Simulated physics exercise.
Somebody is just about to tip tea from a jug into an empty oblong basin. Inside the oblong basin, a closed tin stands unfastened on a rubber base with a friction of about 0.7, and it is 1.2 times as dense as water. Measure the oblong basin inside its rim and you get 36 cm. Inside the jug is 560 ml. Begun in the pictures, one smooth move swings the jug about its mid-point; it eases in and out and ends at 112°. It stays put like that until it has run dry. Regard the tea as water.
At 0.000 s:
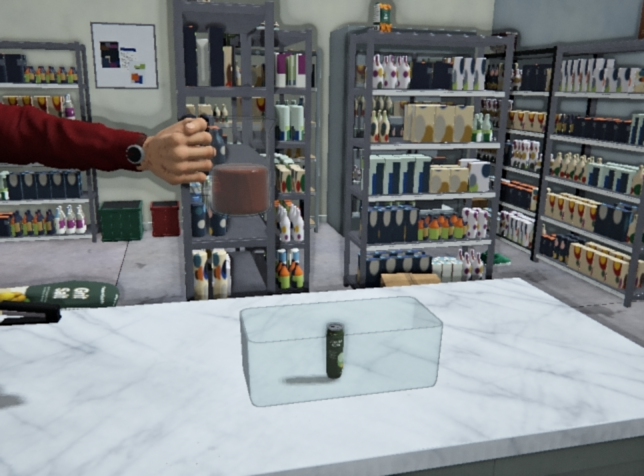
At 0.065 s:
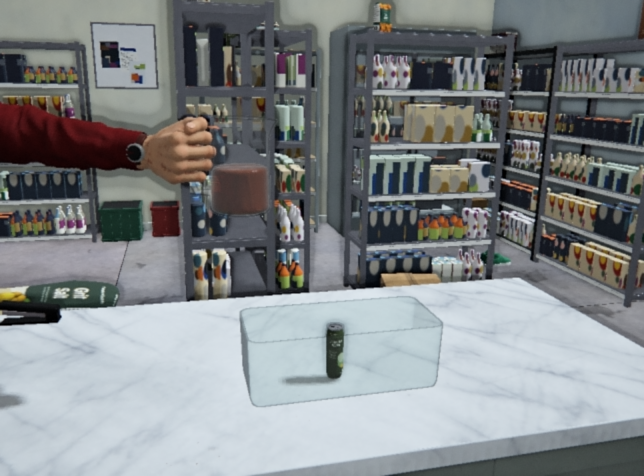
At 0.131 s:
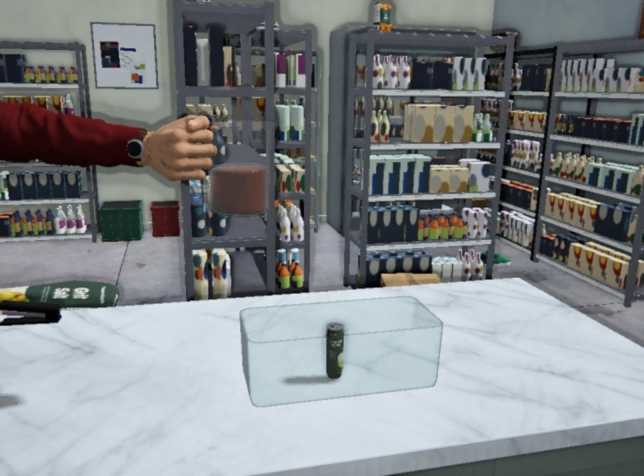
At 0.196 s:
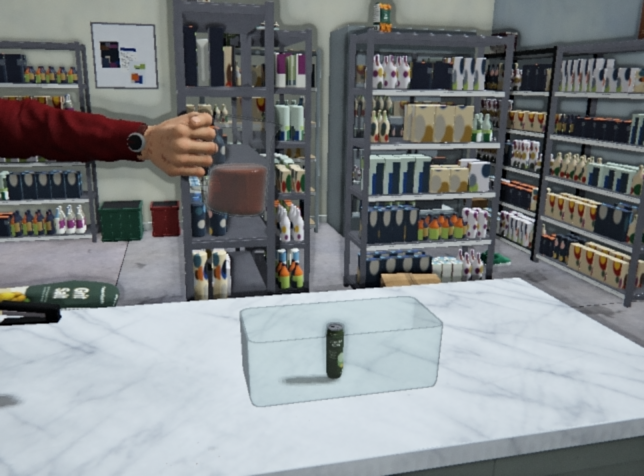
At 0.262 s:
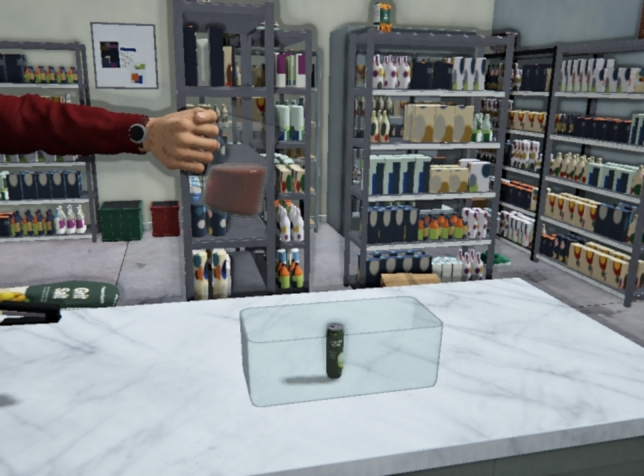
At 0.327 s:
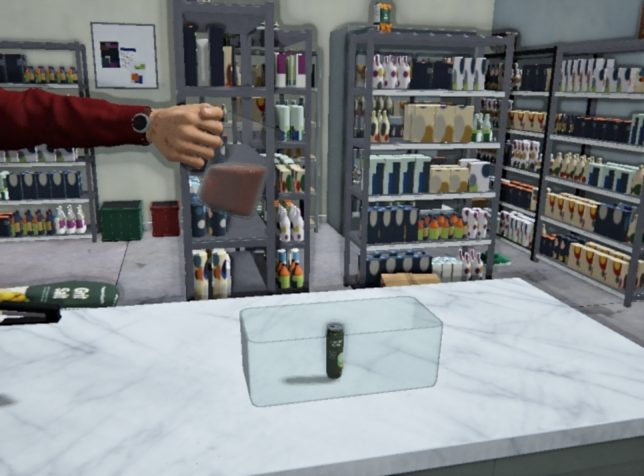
A jug of reddish-brown tea, held up by a hand in a red sleeve, slowly tilted to the right above a marble counter where a clear oblong basin stood with a dark tin inside.
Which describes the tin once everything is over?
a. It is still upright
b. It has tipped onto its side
(a) It is still upright.
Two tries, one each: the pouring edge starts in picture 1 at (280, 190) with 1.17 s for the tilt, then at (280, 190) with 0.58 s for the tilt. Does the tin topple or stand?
Run one: It tumbles. Run two: It tumbles.
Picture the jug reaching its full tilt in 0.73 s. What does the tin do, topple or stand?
The tin stays balanced.
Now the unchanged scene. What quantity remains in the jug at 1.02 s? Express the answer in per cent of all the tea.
About 44 per cent.
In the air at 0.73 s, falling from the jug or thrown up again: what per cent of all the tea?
1 %.
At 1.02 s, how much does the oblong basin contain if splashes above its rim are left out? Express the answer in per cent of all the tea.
I'd put it at roughly 12 per cent.
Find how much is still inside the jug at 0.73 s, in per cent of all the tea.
I'd put it near 100 percent.
Then, 0.73 s in, the tilt is 77° and 99 per cent is still to pour; the tin stands where it began.
Then, 1.02 s in, the tilt is 108° and 45 per cent is still to pour; the tin stands where it began.
Then, 1.33 s in, the tilt is 112° and 4 per cent is still to pour; the tin stands where it began.
Then, 1.67 s in, the tilt is 112° and 0 per cent is still to pour; the tin stands where it began.
Finally, the tin stands where it began.
